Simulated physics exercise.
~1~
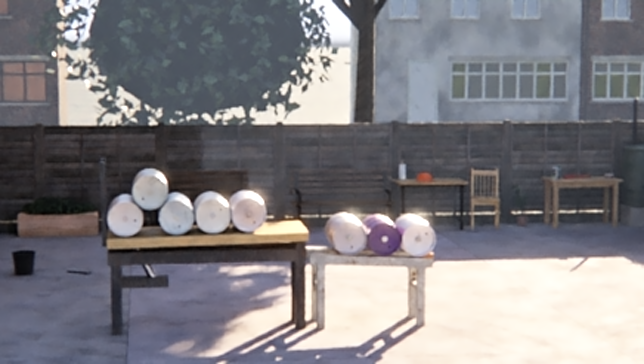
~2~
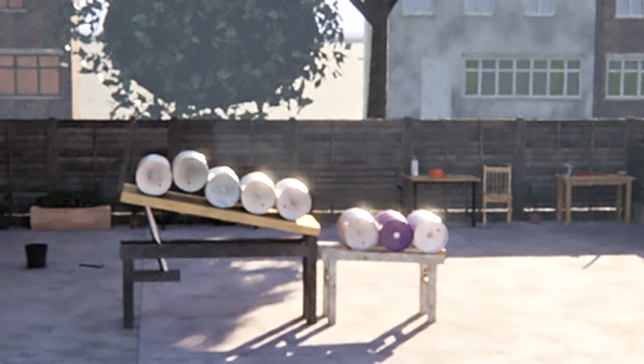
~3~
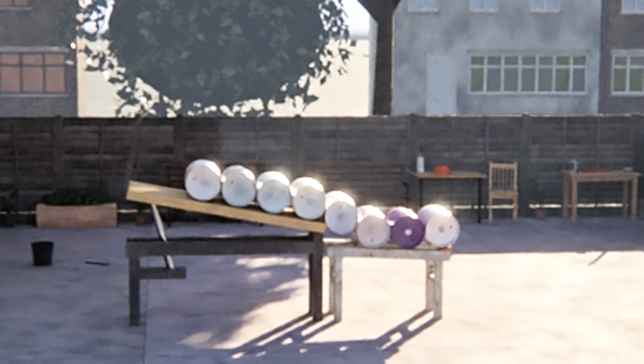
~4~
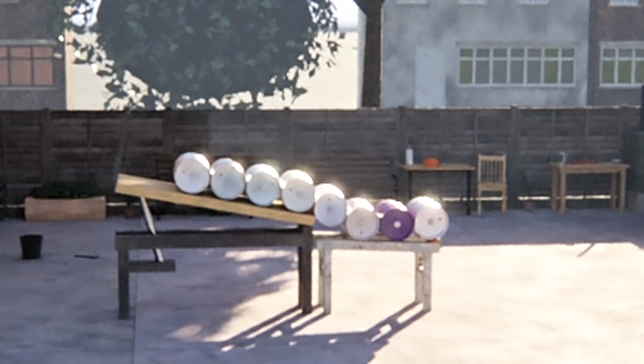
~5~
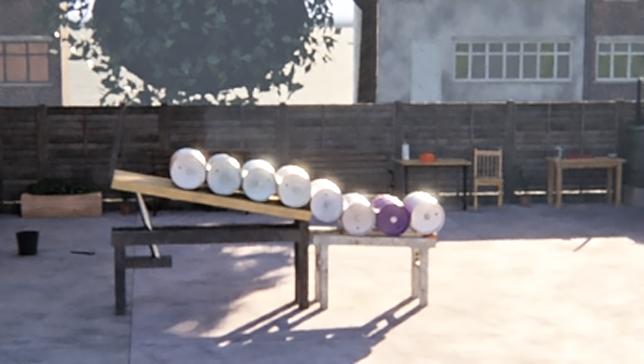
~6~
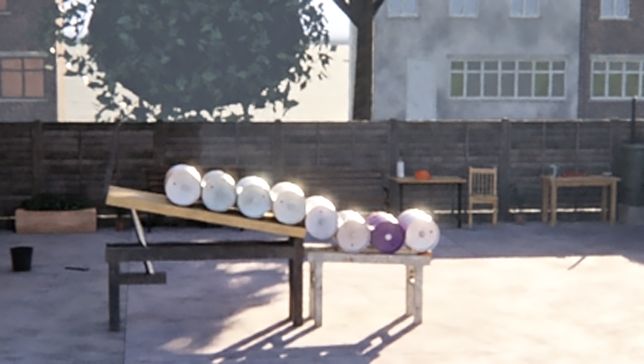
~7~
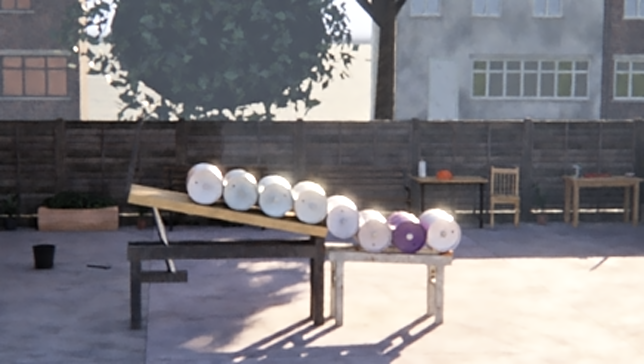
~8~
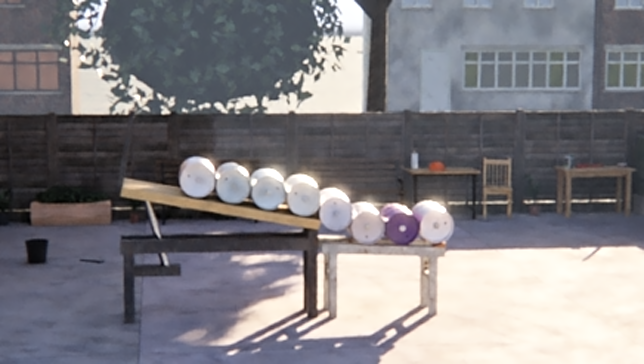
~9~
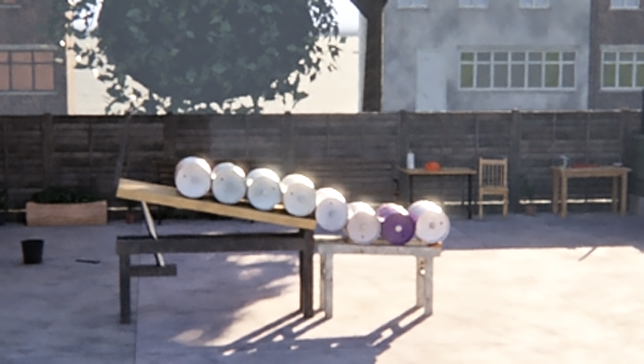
At first, five pale kegs sit on a level tabletop in a sunlit yard, one of them perched on top of the others, while a purple keg rests between two pale ones on a lower rack to the right. The table's left edge lifts, sloping the top down to the right, and the perched keg drops into line. The row then rolls down the slope until the leading keg reaches the rack and meets the kegs there. The deck stays tilted and the kegs settle in one unbroken line. At the end, the purple keg is still on the rack, with a pale keg on either side.
